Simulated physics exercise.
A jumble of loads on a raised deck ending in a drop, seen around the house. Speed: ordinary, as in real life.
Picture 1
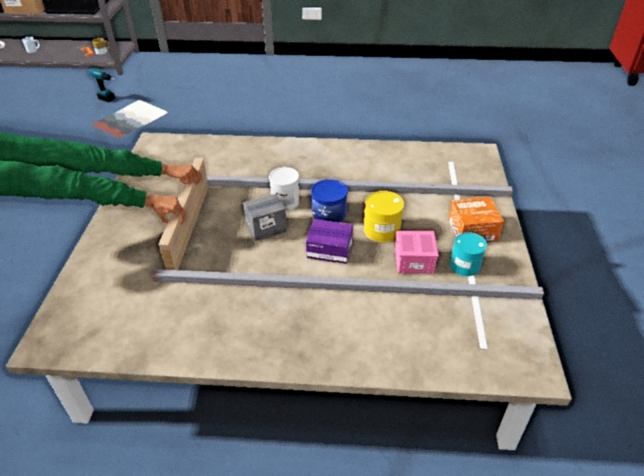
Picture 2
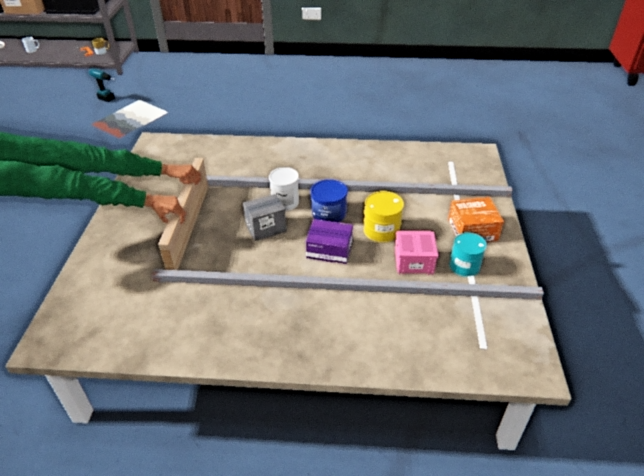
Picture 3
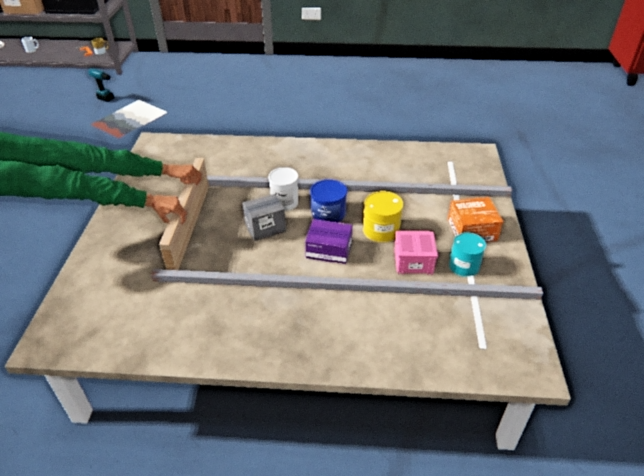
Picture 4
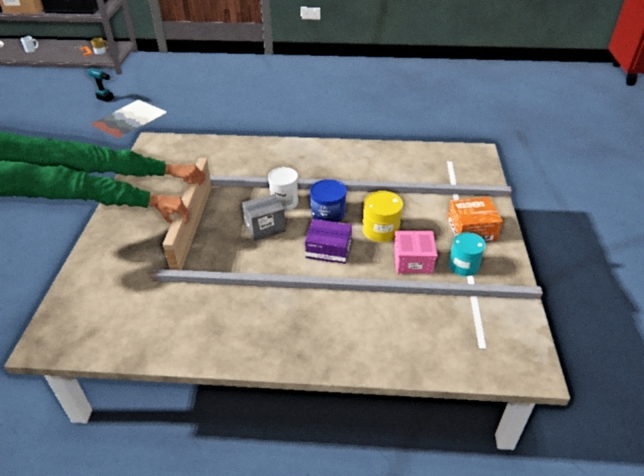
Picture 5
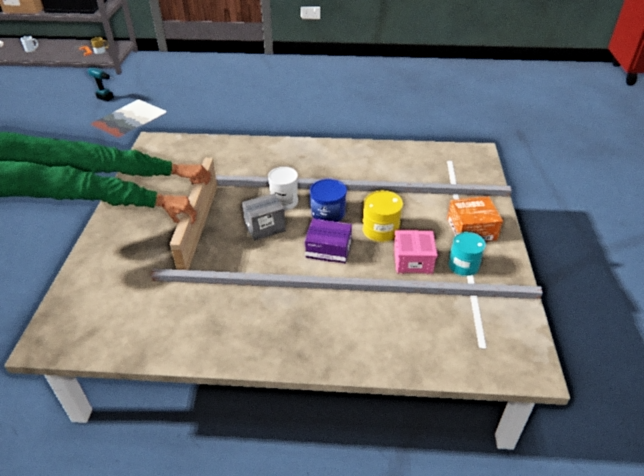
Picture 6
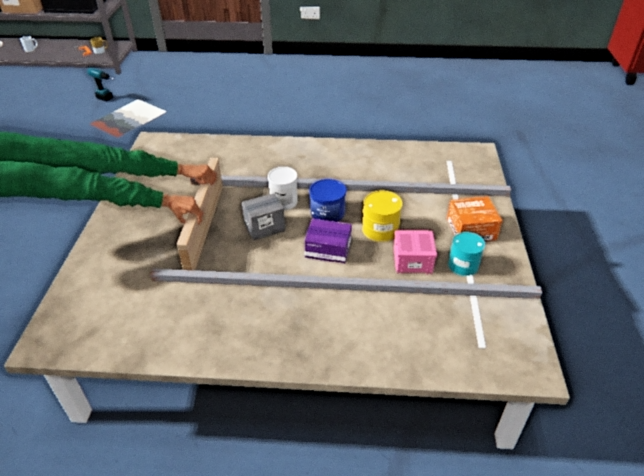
Two green-sleeved arms reach in from the left, hands on an upright wooden plank at one end of a raised, pale brown deck, seen from above in a blue-floored room. Between two grey rails sit white, blue and yellow containers, grey, purple and pink boxes, and an orange box and turquoise canister near white tape at right. The hands slide the plank slightly right, while the loads and camera stay practically still.
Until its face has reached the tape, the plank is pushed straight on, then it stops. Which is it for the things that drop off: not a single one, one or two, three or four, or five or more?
It is one or two.
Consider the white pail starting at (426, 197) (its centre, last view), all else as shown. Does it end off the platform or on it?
Placed there, the white pail is still up there.
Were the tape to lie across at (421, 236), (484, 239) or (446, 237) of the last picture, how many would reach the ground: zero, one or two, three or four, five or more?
Going through the places as listed, I'd say none, then 3 or 4, then one or two.
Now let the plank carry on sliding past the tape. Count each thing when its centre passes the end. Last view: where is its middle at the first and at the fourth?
At (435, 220) for the first, at (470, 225) for the fourth.
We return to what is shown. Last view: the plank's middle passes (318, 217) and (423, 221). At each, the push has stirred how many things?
Counting first: 5, next 8.
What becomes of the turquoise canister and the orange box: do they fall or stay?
Outcome for the turquoise canister: It drops; for the orange box: It drops.
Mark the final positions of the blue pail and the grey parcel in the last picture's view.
Final pixels, roughly: (493, 210) for the first, (483, 231) for the other.
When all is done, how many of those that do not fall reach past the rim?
2 in all.
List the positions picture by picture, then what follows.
The first picture shows orange box (475, 220); turquoise canister (468, 255); pink tote (416, 253); plank (187, 212); tape (464, 238).
The second picture shows turquoise canister (467, 255); grey parcel (265, 217).
The third picture shows pink tote (415, 253); blue pail (329, 202).
The fourth picture shows orange box (474, 220); purple parcel (329, 241).
The fifth picture shows turquoise canister (467, 254); yellow canister (382, 216).
The sixth picture shows orange box (474, 220); turquoise canister (466, 254); pink tote (414, 252); plank (203, 212); tape (463, 238).
Soon after, none off yet; orange box at rest near (474, 220); turquoise canister at rest near (466, 254); pink tote at rest near (414, 252).
After that, none off yet; orange box at rest near (474, 220); turquoise canister at rest near (466, 254); pink tote at rest near (415, 253).
And then, none off yet; orange box displaced a little near (495, 217); turquoise canister displaced about its own width near (505, 256); pink tote displaced about its own width near (470, 258).
In the end, the number that fall off is one or two; gone, turquoise canister and orange box.
